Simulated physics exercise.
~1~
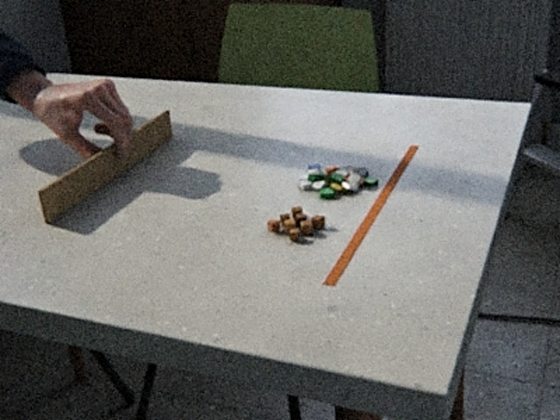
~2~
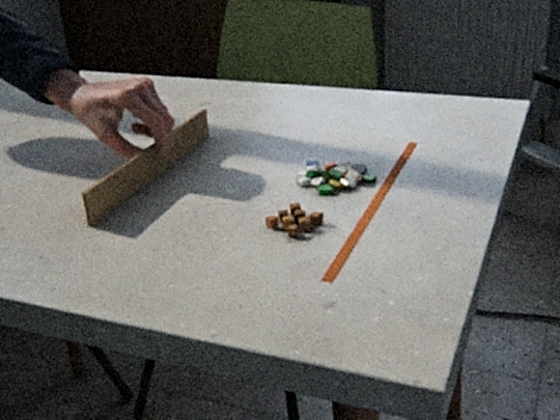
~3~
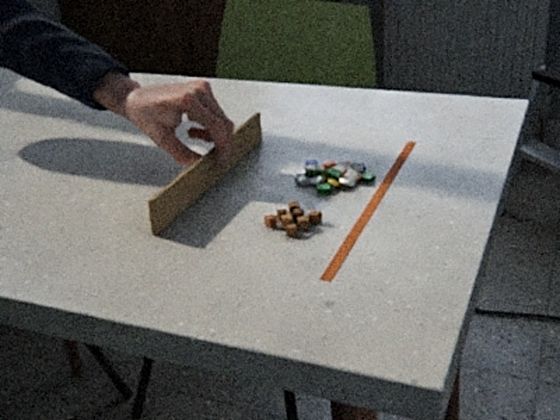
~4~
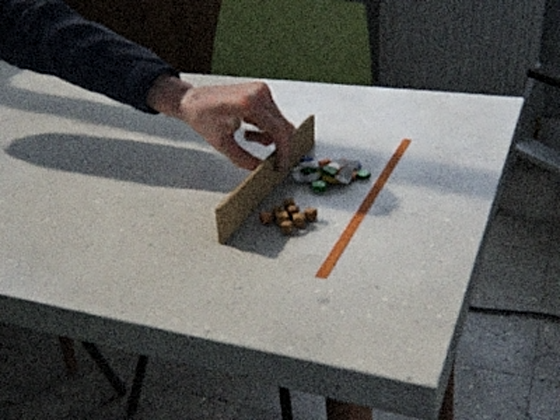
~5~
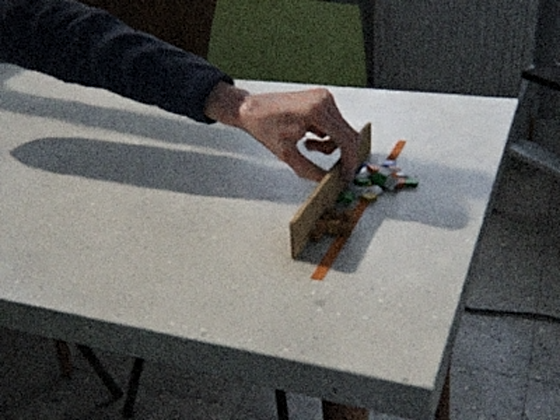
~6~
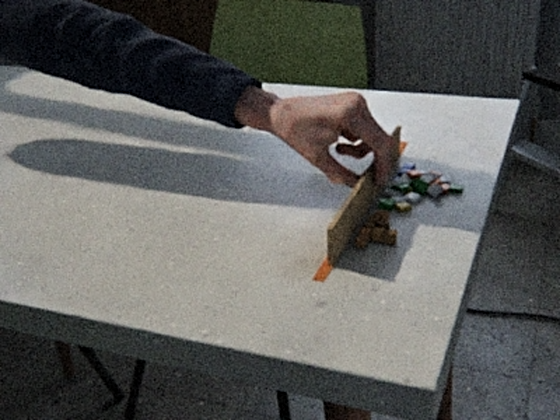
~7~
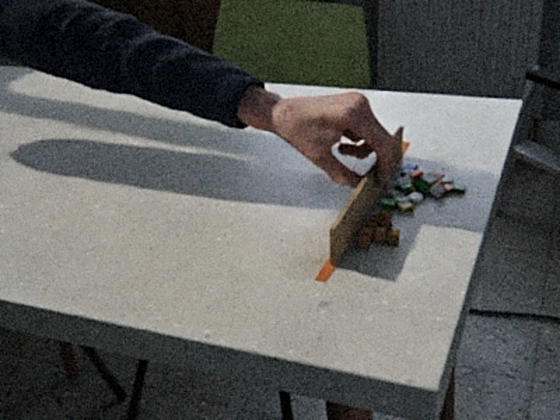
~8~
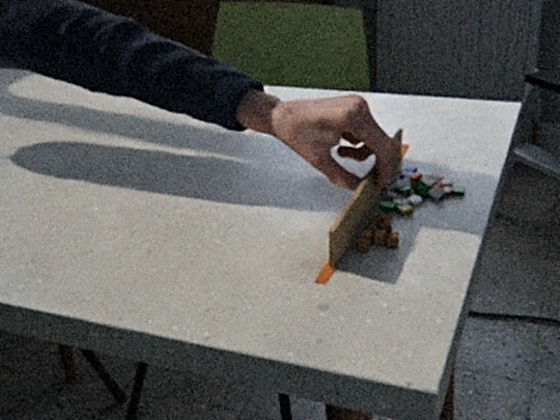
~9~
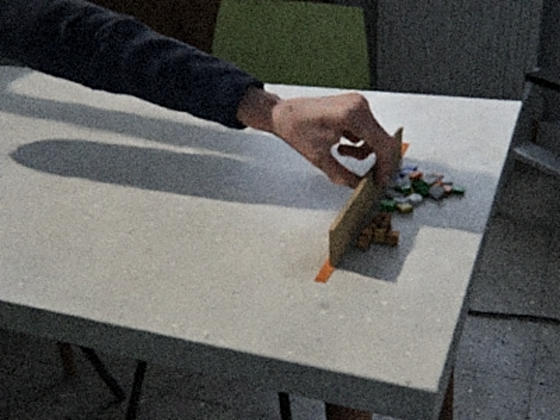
The clip opens on a pale table where a hand at the left holds an upright piece of card, with two heaps of small things lying between it and a strip of orange tape. The hand slides the card steadily to the right while both heaps stay where they are. The card then reaches the front heap of brownish cubes and the back heap of mixed green, white and other coloured pieces, pushing both to the right across the tape. It stops at the orange tape and stays upright in the hand. Both heaps rest just beyond it, still on the table.
